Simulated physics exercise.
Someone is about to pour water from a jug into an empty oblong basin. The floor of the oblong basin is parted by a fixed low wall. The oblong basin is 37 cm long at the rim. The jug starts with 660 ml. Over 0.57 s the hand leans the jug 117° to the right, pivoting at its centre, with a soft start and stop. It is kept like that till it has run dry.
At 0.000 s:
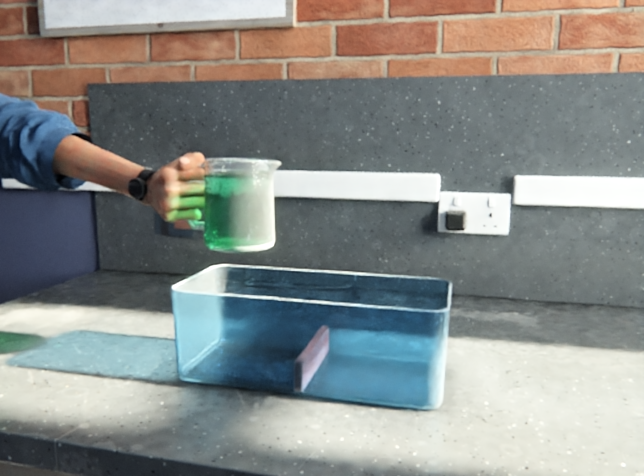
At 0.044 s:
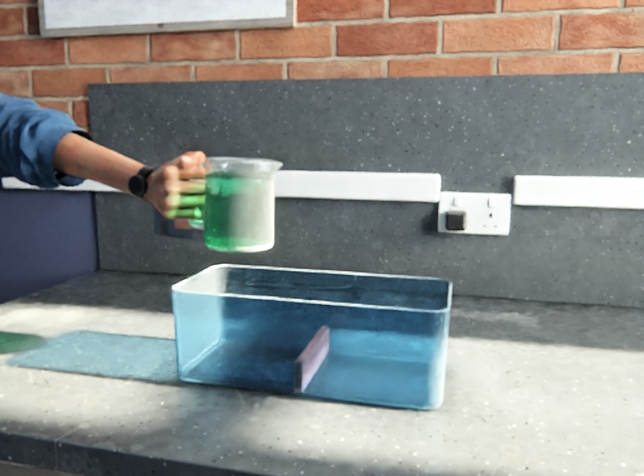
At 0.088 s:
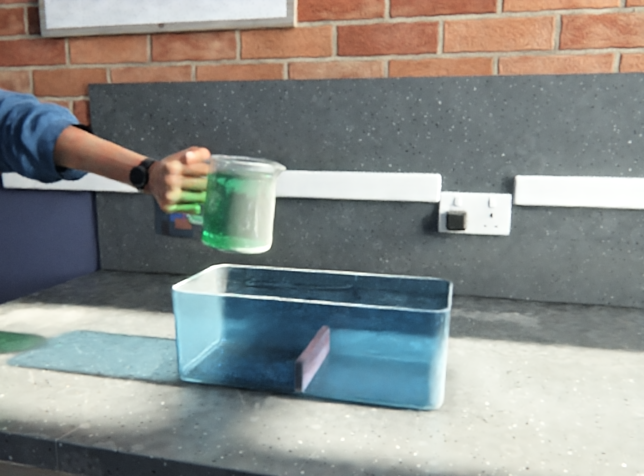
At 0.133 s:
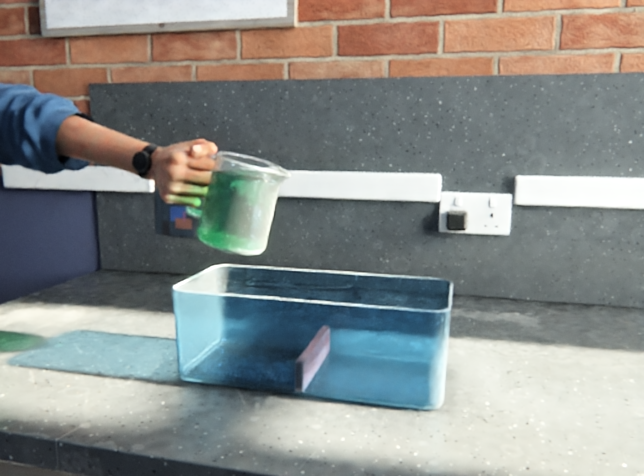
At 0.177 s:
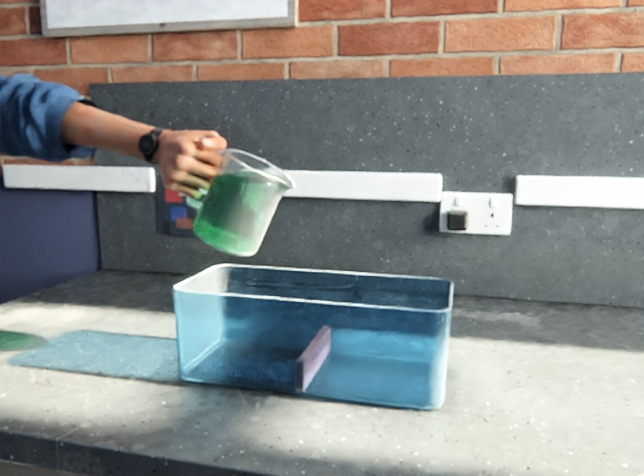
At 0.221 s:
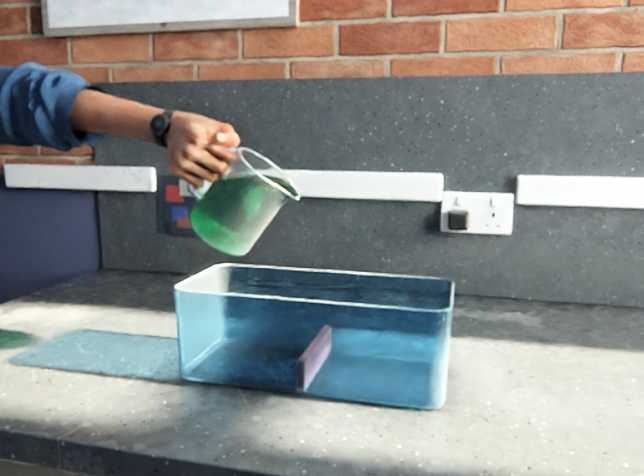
On a grey worktop by a brick wall, a hand leans a jug of green liquid rightward above a blue oblong basin.
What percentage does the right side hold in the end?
The far part has some 67 per cent.
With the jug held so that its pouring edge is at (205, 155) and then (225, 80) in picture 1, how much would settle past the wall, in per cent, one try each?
In turn about 10 and 5 per cent.
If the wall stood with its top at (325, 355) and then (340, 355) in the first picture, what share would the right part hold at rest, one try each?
In turn about 45 and 15 per cent.
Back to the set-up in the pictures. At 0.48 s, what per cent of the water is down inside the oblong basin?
Some 26 per cent.
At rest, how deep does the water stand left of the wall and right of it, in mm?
Left about 8 mm, right about 16 mm.
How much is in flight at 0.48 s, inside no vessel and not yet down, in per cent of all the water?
Some 20 per cent.
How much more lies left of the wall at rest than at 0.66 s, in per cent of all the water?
Some 7 per cent.
After 0.48 s the tilt is 109° and 54 per cent is still to pour, 4 is left of the wall and 22 right of it.
After 0.66 s the tilt is 117° and 10 per cent is still to pour, 25 is left of the wall and 57 right of it.
After 0.86 s the tilt is 117° and 0 per cent is still to pour, 31 is left of the wall and 67 right of it.
After 1.07 s the tilt is 117° and 0 per cent is still to pour, 32 is left of the wall and 67 right of it.
In the end 32 per cent lies left of the wall, 67 right of it and 1 outside.
